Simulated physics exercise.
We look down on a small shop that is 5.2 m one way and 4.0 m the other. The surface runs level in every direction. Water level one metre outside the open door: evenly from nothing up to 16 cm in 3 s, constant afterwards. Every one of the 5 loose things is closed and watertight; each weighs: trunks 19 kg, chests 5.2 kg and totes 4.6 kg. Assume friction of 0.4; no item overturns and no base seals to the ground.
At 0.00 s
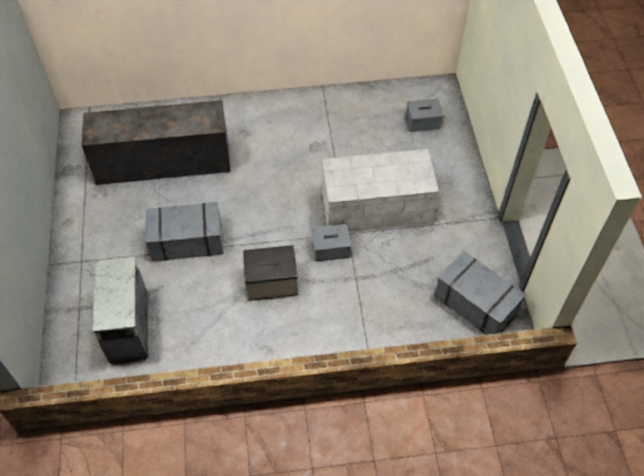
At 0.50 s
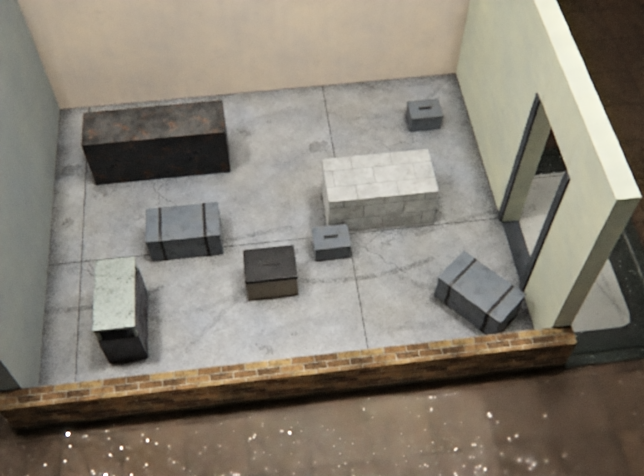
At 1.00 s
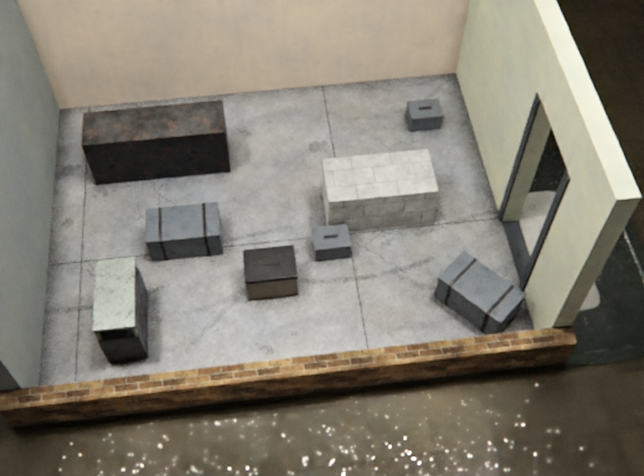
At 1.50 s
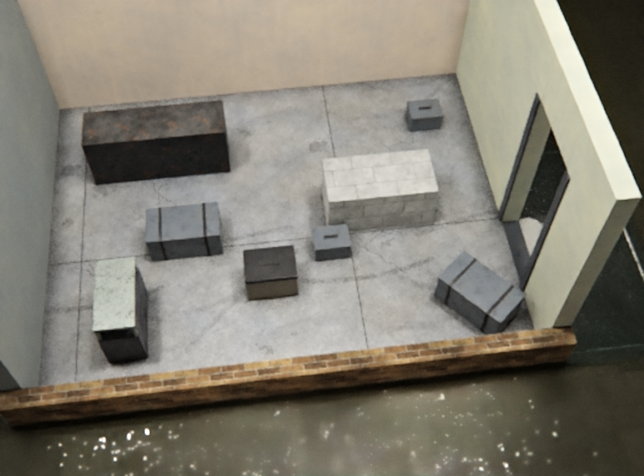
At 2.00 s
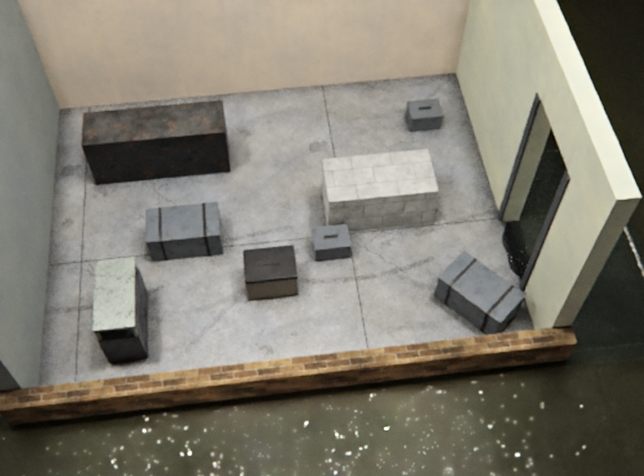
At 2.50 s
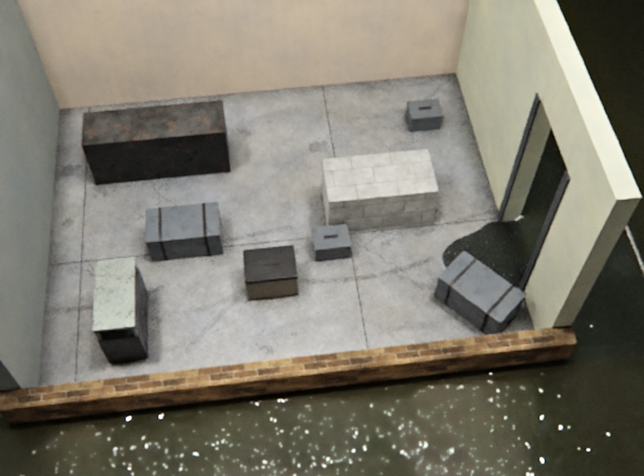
Murky water spreads over the tiled ground outside a small walled room, covering the paving in front and beside the open doorway on the right. It darkens and glitters, then reaches the doorway and creeps onto the grey floor behind a strapped chest, while the boxes and blocks inside stay still.
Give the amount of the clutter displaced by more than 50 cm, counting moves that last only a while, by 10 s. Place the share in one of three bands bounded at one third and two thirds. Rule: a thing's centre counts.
It goes in the band one third to two thirds.
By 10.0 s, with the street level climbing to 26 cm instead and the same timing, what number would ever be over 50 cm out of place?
Result: 4.
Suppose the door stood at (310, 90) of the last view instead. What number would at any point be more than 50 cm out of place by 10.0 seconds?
Then it comes to 1.
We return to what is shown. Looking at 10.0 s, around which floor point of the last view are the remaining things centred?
Roughly at (303, 237).
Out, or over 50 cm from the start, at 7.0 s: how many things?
By then 2.
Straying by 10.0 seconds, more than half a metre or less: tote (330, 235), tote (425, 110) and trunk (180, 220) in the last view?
Result, in turn: Exceeded / stayed within / stayed within.
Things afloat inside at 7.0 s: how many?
Count: 1.
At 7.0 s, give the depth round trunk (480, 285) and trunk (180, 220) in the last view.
Depth approx. 3 cm / 2 cm.
After 3.5 s 0 of 5 are over 50 cm from their spots; 0 afloat.
After 4.5 s 0 of 5 are over 50 cm from their spots; 0 afloat.
After 7.0 s 2 of 5 are over 50 cm from their spots; 1 afloat.
After 10.0 s 2 of 5 are over 50 cm from their spots, and 2 have been at some point; 1 afloat.
